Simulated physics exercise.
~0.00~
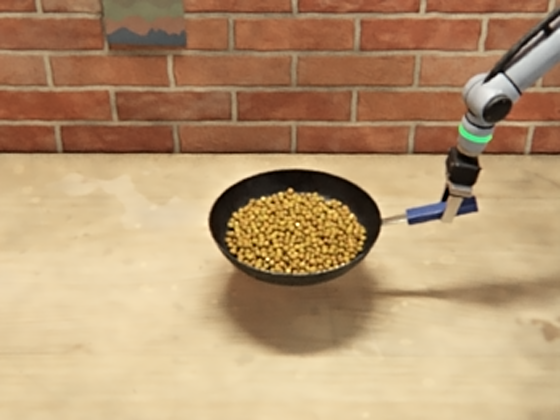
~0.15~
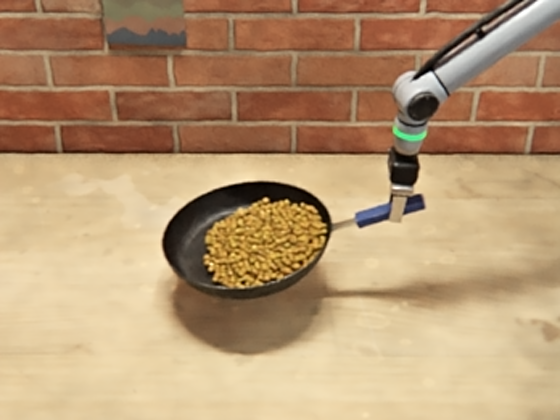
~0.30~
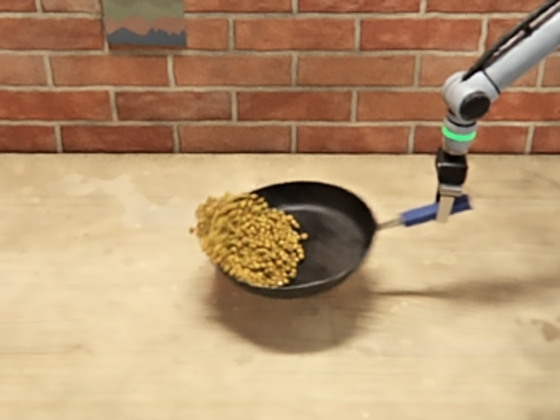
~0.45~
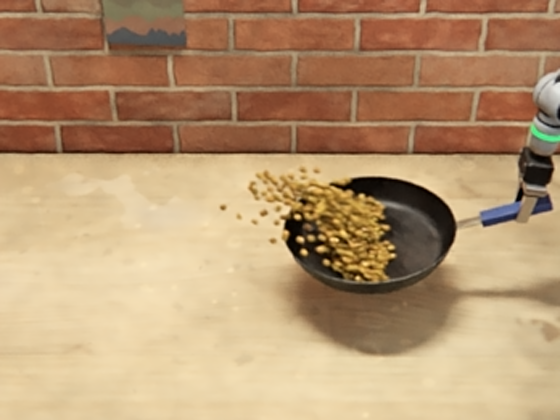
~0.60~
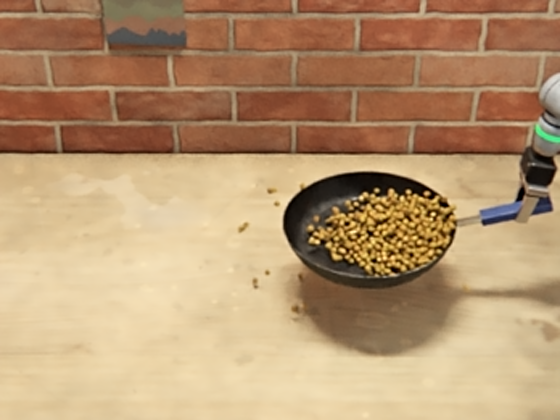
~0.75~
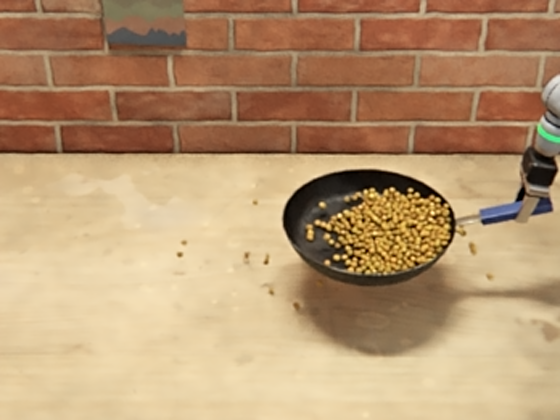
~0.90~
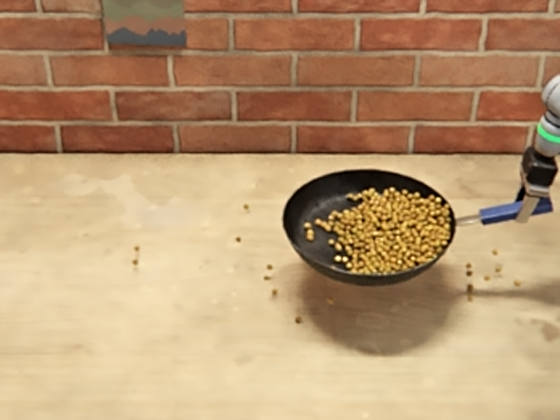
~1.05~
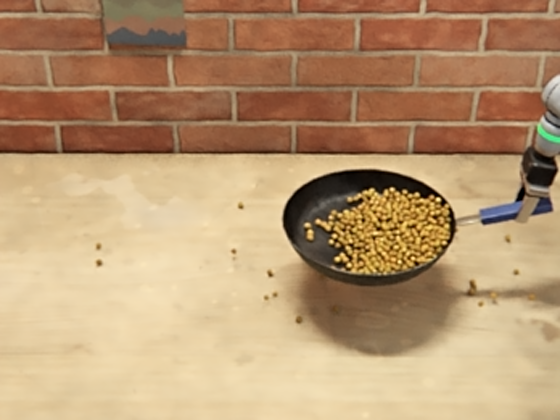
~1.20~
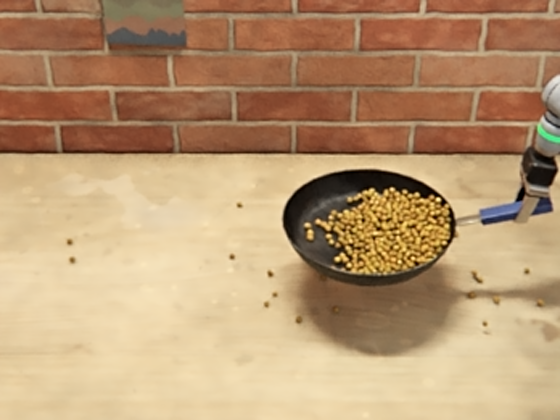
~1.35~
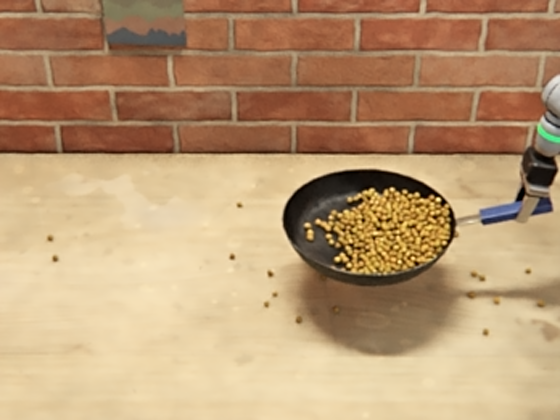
A robot arm jerks a frying pan left then right, spilling a few golden beads.
